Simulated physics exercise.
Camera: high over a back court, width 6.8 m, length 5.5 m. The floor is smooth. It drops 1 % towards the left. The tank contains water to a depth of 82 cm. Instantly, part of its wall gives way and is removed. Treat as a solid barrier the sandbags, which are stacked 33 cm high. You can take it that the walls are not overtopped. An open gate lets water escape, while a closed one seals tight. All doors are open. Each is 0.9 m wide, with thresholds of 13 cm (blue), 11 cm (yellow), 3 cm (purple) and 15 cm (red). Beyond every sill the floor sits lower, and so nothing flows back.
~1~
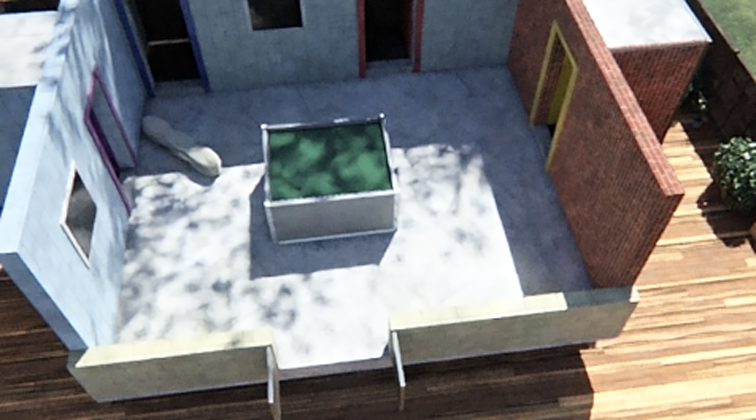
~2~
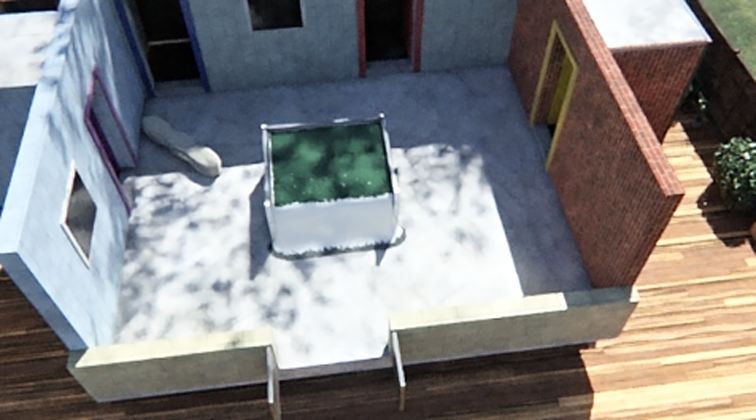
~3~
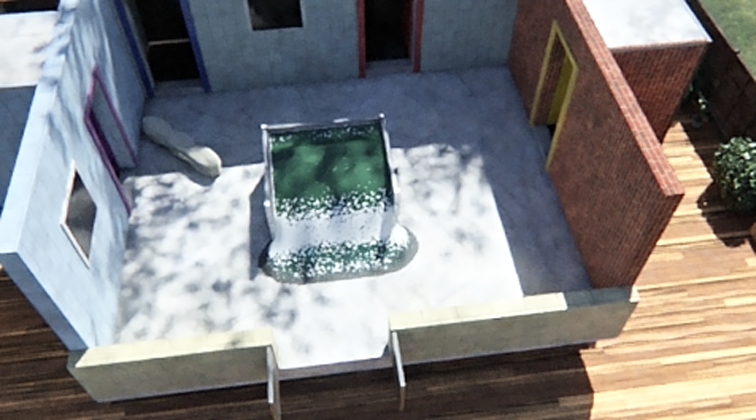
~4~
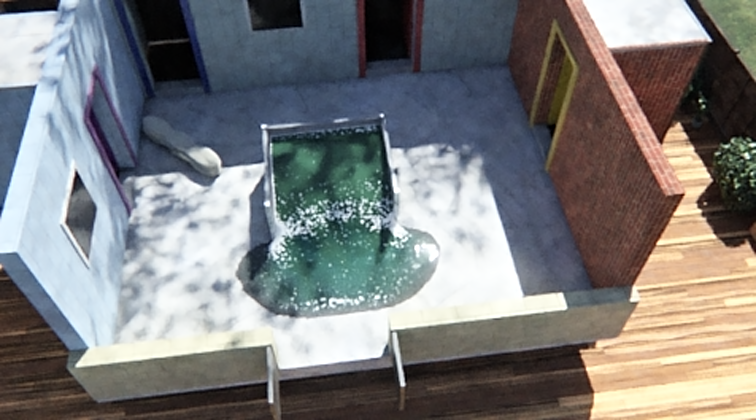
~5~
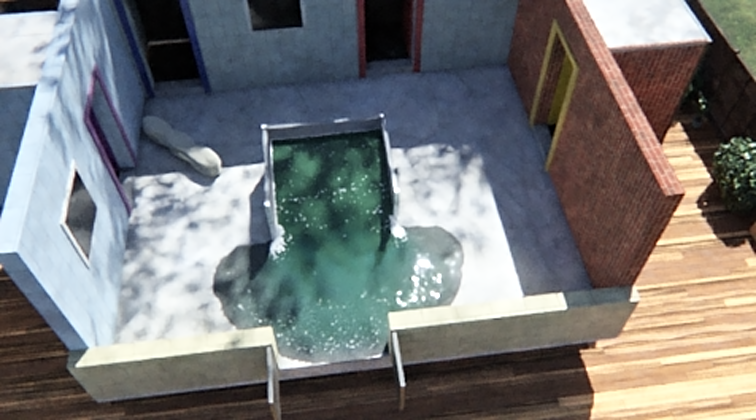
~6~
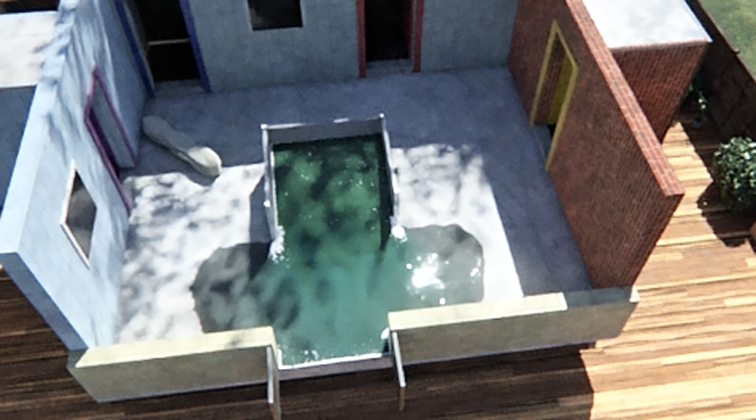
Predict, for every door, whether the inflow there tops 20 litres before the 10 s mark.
Prediction: At the blue door it falls short of 20 litres; at the yellow door it falls short of 20 litres; at the purple door it tops 20 litres; at the red door it falls short of 20 litres.
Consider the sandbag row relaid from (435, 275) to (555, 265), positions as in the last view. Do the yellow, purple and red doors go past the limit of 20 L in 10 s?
With that change: Yellow stays within, purple stays within, red stays within.
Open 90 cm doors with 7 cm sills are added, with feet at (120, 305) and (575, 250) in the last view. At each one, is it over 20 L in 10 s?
In that order: Above, past it.
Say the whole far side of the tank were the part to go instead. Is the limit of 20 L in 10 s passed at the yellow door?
Then: Yellow below.
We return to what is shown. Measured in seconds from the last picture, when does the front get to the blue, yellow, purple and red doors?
Arrival times: Blue 3.8 seconds, yellow 2.2 seconds, purple 2.0 seconds, red 4.5 seconds.
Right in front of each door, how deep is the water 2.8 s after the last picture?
Depths: Blue door 0 cm, yellow door 3 cm, purple door 3 cm, red door 0 cm.
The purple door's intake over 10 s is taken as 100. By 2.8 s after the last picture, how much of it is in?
Fraction in by then: Around 0 per cent.
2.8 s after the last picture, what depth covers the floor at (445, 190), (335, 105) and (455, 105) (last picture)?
0, 0 and 0 cm, respectively.
Then, 0.7 s after the last picture water covers 25 % of the floor and is deepest (37 cm) near (404, 337); blue door not reached, yellow door not reached, purple door not reached, red door not reached.
Then, 1.5 s after the last picture water covers 30 % of the floor and is deepest (32 cm) near (111, 373); blue door not reached, yellow door not reached, purple door not reached, red door not reached.
Then, 2.8 s after the last picture water covers 50 % of the floor and is deepest (17 cm) near (111, 373); blue door not reached, yellow door 3 cm at the sill, 0 L in, purple door 3 cm at the sill, 0 L in, red door not reached.
Then, 5.3 s after the last picture water covers 80 % of the floor and is deepest (10 cm) near (135, 180); blue door 4 cm at the sill, 0 L in, yellow door 2 cm at the sill, 0 L in, purple door 7 cm at the sill, 5 L in, red door 5 cm at the sill, 0 L in.
Then, 9.3 s after the last picture water covers 90 % of the floor and is deepest (8 cm) near (172, 131); blue door 5 cm at the sill, 0 L in, yellow door 1 cm at the sill, 0 L in, purple door 6 cm at the sill, 45 L in, red door 4 cm at the sill, 0 L in.
